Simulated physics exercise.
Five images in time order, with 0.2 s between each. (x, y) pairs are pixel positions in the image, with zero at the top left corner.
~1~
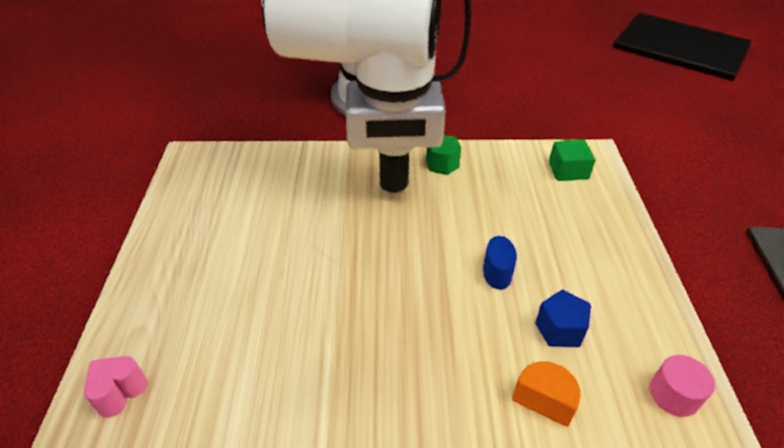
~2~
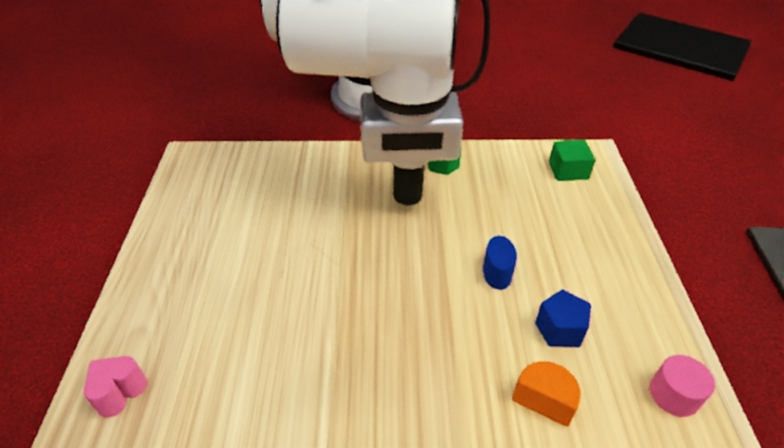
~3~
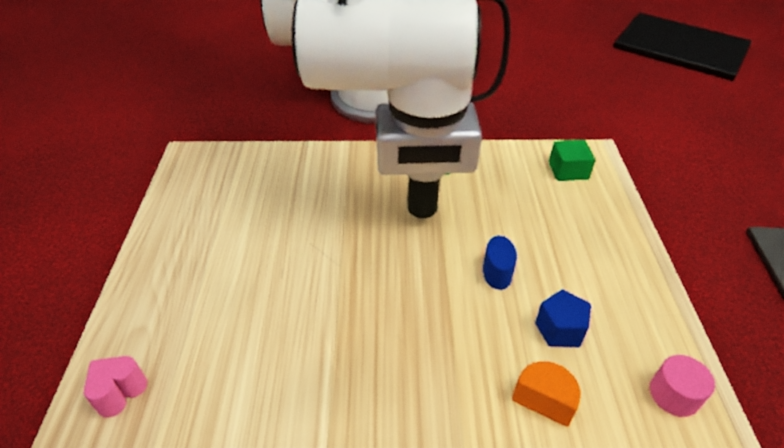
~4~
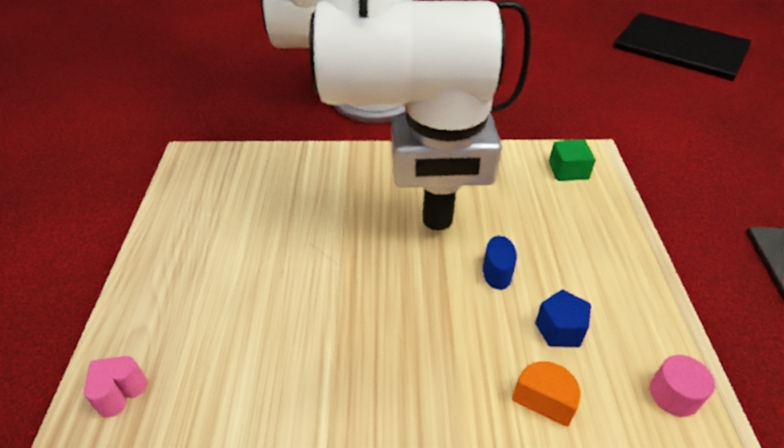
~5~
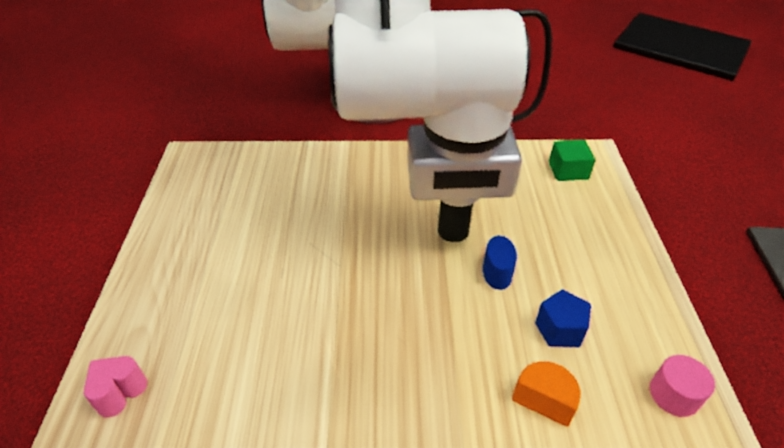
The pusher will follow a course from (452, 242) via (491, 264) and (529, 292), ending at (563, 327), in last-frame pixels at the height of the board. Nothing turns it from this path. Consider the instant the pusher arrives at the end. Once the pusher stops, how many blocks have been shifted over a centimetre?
The number will come to 2.
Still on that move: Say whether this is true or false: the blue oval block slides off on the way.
It is false.
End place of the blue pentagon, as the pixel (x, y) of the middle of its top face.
Its top middle: (617, 369).
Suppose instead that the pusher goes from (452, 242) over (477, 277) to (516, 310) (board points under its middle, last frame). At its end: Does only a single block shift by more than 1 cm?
Short answer: Yes.
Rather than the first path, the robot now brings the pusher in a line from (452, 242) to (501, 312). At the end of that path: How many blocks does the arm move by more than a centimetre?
I reckon the push displaces only one of the blocks by more than 1 cm.
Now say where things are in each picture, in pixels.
In the first picture, pusher's lower end (394, 183); blue oval block (502, 251); orange half-round block (552, 381); blue pentagon (568, 309).
In the second picture, pusher (408, 196); blocks still.
In the third picture, pusher (423, 208); blocks still.
In the fourth picture, pusher (438, 220); blocks still.
In the fifth picture, pusher (453, 231); blue oval block (502, 251); orange half-round block (552, 381); blue pentagon (568, 309).
What follows on the original path. One third of the way, pusher (493, 254); blue oval block (520, 265), turned 20° clockwise.
Two thirds of the way, pusher (532, 282); blue oval block (553, 297), turned 55° clockwise; blue pentagon (581, 325).
At the end, pusher (567, 317); blue oval block (590, 336), turned 65° clockwise; orange half-round block still; blue pentagon (617, 369).
